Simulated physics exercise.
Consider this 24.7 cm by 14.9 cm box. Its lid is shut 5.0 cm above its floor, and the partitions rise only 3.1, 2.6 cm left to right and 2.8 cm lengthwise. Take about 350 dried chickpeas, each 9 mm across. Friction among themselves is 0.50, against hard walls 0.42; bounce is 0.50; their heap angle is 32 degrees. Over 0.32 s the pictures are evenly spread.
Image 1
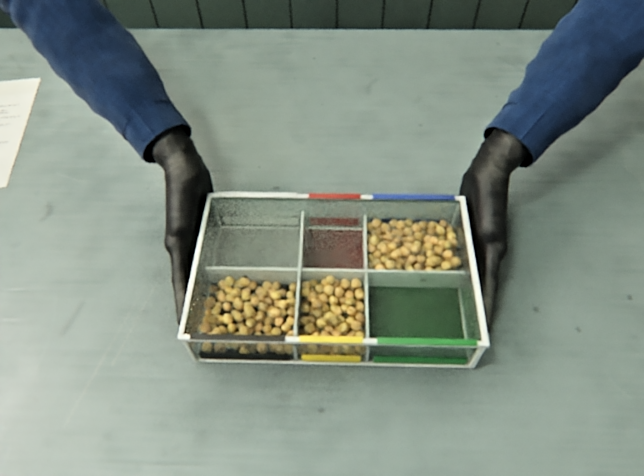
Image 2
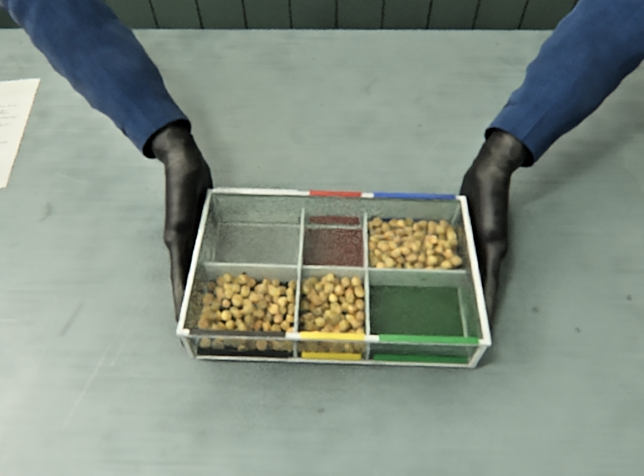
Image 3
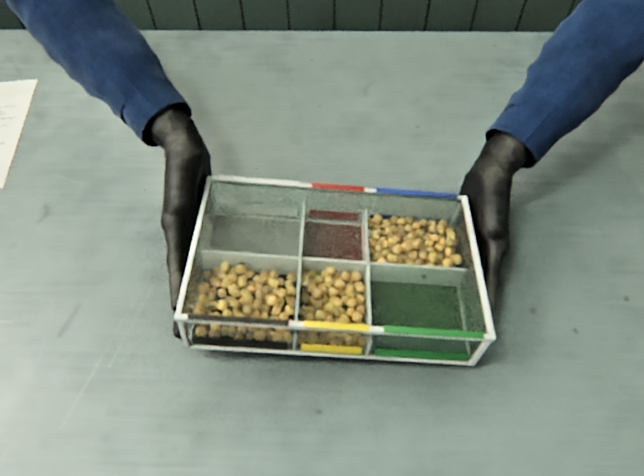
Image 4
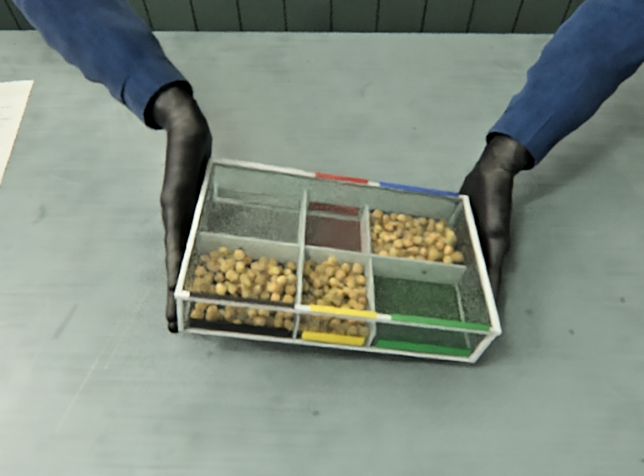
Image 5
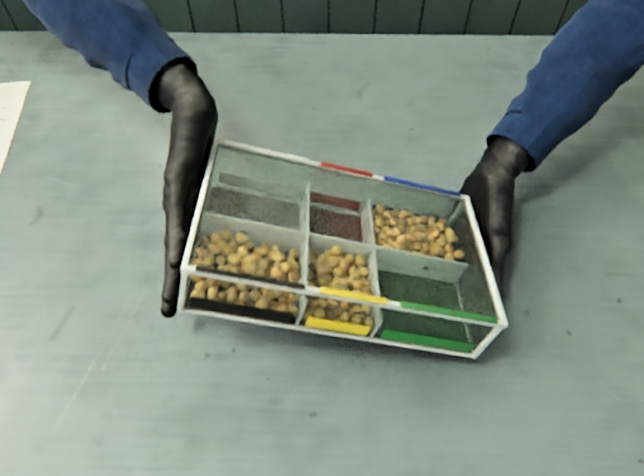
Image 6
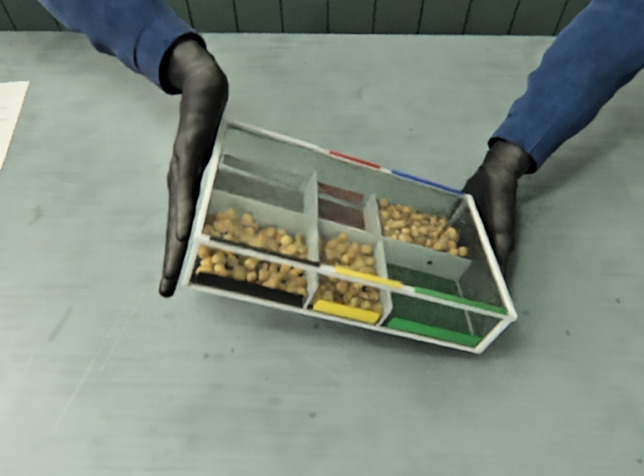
Gloved hands slowly tilt a clear divided box of chickpeas, raising its left side higher.
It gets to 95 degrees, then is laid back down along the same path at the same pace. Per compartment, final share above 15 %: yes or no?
Red compartment no; blue compartment yes; green compartment no; yellow compartment no; white compartment no; black compartment no.
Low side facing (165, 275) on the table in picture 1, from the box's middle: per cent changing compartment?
Something like 50 in a hundred.
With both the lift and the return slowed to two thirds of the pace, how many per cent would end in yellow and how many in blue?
Then yellow would get 5 per cent, while blue would get 80 per cent.
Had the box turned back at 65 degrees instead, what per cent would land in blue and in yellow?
Shares: Blue 50, yellow 20, in per cent.
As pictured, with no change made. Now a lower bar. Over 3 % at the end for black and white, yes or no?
So black is a pass and white is a miss.
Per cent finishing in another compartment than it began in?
Estimate: Some 35 %.
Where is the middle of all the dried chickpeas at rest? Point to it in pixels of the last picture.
In the last view, approximately (407, 258).
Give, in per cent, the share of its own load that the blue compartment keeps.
About 100 in a hundred.
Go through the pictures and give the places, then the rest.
The first frame shows box tilt 0 degrees, front corners at (184, 336) and (483, 342); blue 45 %, yellow 25 %, black 30 %.
The second frame shows box tilt 2 degrees, front corners at (183, 331) and (485, 341).
The third frame shows box tilt 6 degrees, front corners at (181, 316) and (489, 336), lowest corner right back.
The fourth frame shows box tilt 12 degrees, front corners at (181, 293) and (494, 329), lowest corner right back.
The fifth frame shows box tilt 18 degrees, front corners at (187, 267) and (501, 322), lowest corner right back.
The sixth frame shows box tilt 24 degrees, front corners at (200, 237) and (510, 315), lowest corner right back; blue 45 %, yellow 25 %, black 30 %.
Then, 0.90 s after the last picture, tilt 94 degrees; blue 55 %, green 5 %, yellow 20 %, black 20 %.
Then, 1.50 s after the last picture, tilt 41 degrees; red 5 %, blue 70 %, green 5 %, yellow 5 %, black 10 %.
Then, 2.15 s after the last picture, tilt 0 degrees; red 5 %, blue 70 %, green 10 %, yellow 5 %, black 10 %.
In the end, red 5 %, blue 70 %, green 10 %, yellow 5 %, white 0 %, black 10 %.
